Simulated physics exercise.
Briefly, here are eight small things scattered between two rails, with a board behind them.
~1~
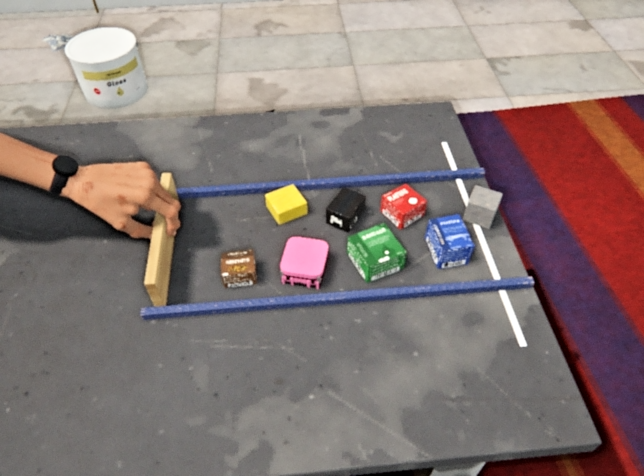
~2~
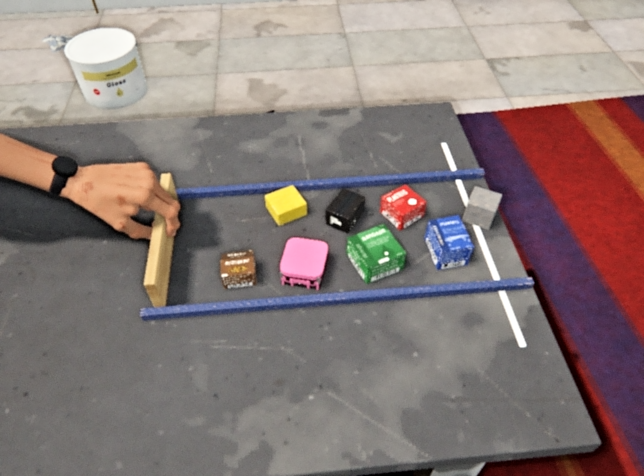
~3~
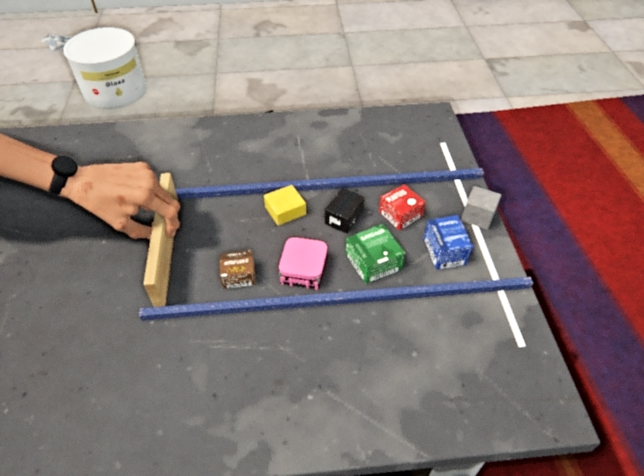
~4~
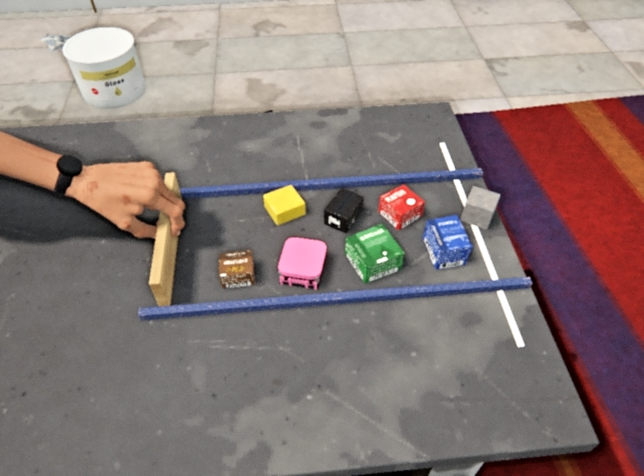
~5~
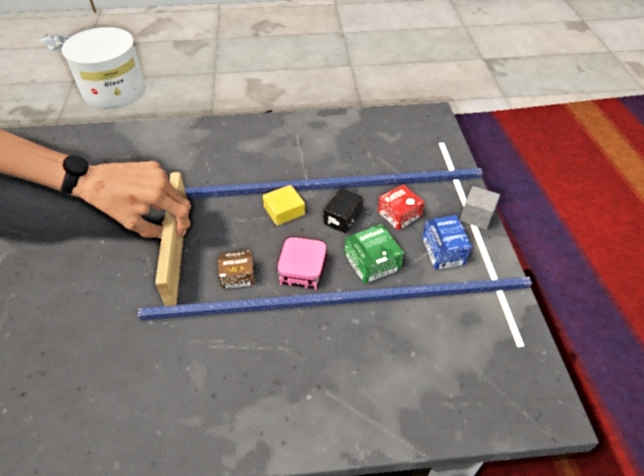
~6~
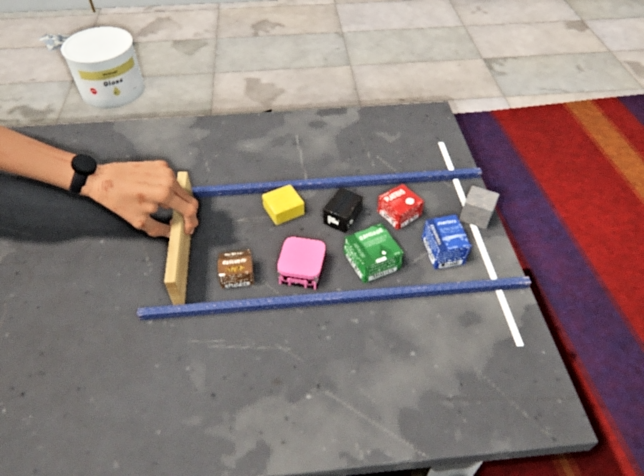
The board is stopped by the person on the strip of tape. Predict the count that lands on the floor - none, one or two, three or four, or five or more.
The fallen count comes to five or more.
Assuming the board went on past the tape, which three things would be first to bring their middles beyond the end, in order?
Blue box, grey block, green box.
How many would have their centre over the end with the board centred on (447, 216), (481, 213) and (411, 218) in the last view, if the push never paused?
4; 6; 2.
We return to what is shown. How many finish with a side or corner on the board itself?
It adds up to 2.
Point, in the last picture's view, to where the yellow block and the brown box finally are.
Roughly at (480, 195) and at (503, 249), in that order.
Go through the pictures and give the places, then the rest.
The first frame shows grey block (482, 207); blue box (449, 242); red box (403, 206); board (164, 237); tape (477, 227).
The second frame shows blue box (448, 243); yellow block (286, 205).
The third frame shows red box (402, 207); brown box (238, 269).
The fourth frame shows grey block (480, 208); green box (374, 254).
The fifth frame shows blue box (446, 243); pink case (303, 263).
The sixth frame shows grey block (479, 207); blue box (445, 242); red box (400, 206); board (181, 235); tape (474, 227).
Early on, none off yet; grey block at rest near (479, 207); blue box at rest near (445, 242); red box at rest near (400, 206).
A while later, none off yet; grey block moving near (486, 207); blue box travelled well along near (514, 237); red box travelled about its own width near (451, 209).
Finally, the number that fall off is five or more; lost, pink case, black box, green box, red box, blue box and grey block.
